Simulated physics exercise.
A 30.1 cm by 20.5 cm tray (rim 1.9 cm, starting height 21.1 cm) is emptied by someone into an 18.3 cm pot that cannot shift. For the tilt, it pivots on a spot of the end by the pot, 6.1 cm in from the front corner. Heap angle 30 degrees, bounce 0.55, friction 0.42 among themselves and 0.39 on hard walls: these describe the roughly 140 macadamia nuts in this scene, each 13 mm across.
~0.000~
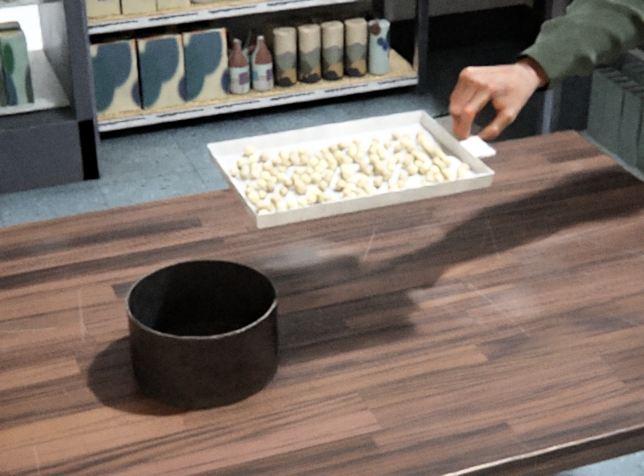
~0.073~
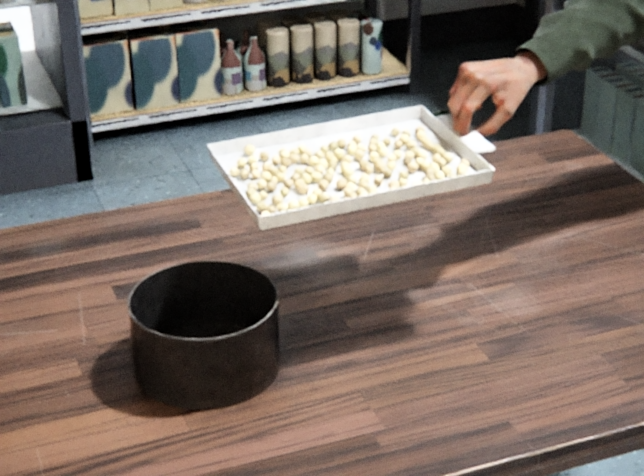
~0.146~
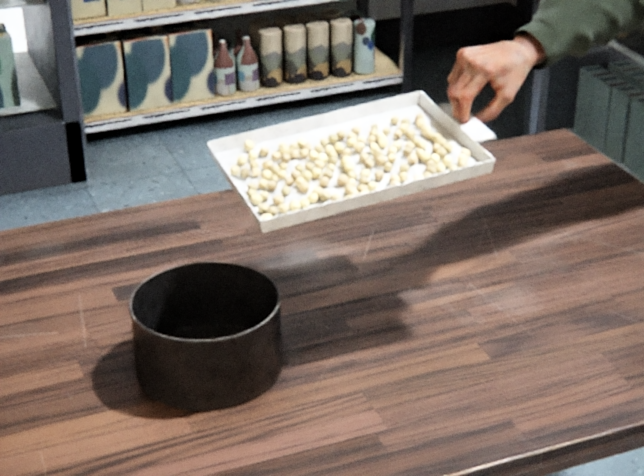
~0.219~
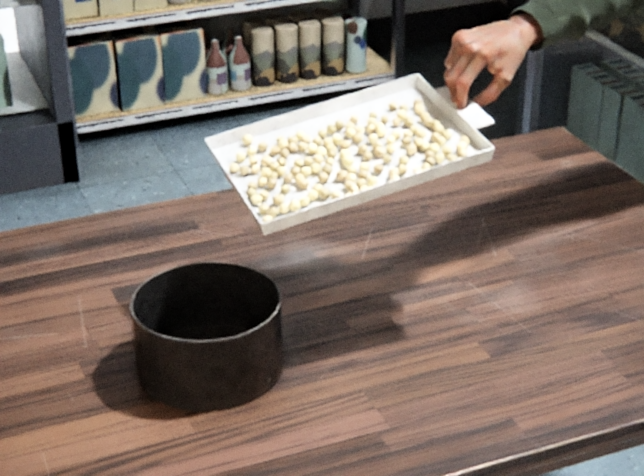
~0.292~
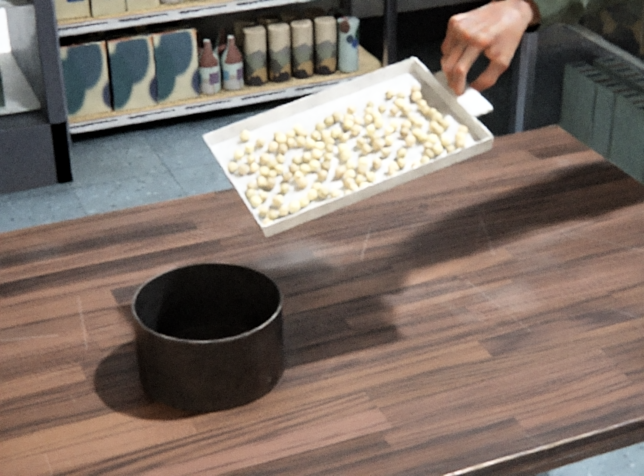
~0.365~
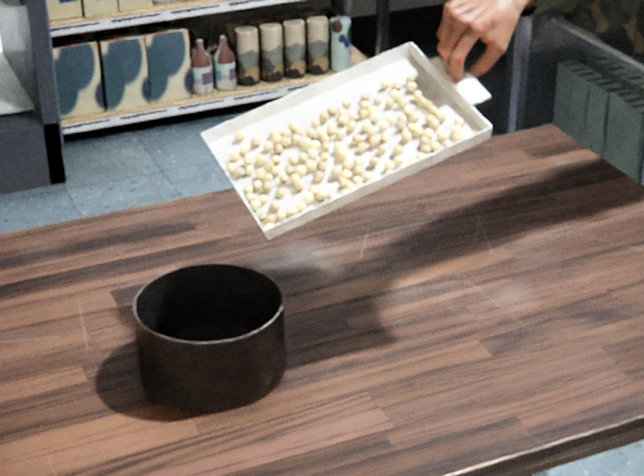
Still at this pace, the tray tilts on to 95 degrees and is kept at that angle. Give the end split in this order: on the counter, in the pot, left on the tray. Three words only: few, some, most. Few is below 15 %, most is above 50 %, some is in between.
Counter - some, pot - most, tray - few.
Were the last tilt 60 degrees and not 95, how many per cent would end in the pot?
That would be around 0 percent.
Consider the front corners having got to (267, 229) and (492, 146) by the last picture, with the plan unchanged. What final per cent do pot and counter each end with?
Per cent by place - pot 45, counter 55.
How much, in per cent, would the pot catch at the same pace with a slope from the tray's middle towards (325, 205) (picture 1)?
The share would be about 35 percent.
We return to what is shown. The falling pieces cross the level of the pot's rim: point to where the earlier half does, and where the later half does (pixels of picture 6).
First near (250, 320), later near (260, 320).
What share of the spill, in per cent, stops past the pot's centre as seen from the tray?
Near 30 in a hundred.
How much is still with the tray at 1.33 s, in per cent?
Roughly 100 per cent.
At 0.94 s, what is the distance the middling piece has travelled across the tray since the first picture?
6 cm.
After 0.94 s, tilt 55 degrees; the tray holds 100 %, the pot 0 %.
After 1.33 s, tilt 79 degrees; the tray holds 100 %, the pot 0 %.
After 1.80 s, tilt 95 degrees; the tray holds 20 %, the pot 20 %.
By 3.0 s all is still; counter 40 %, pot 60 %, tray 0 %.
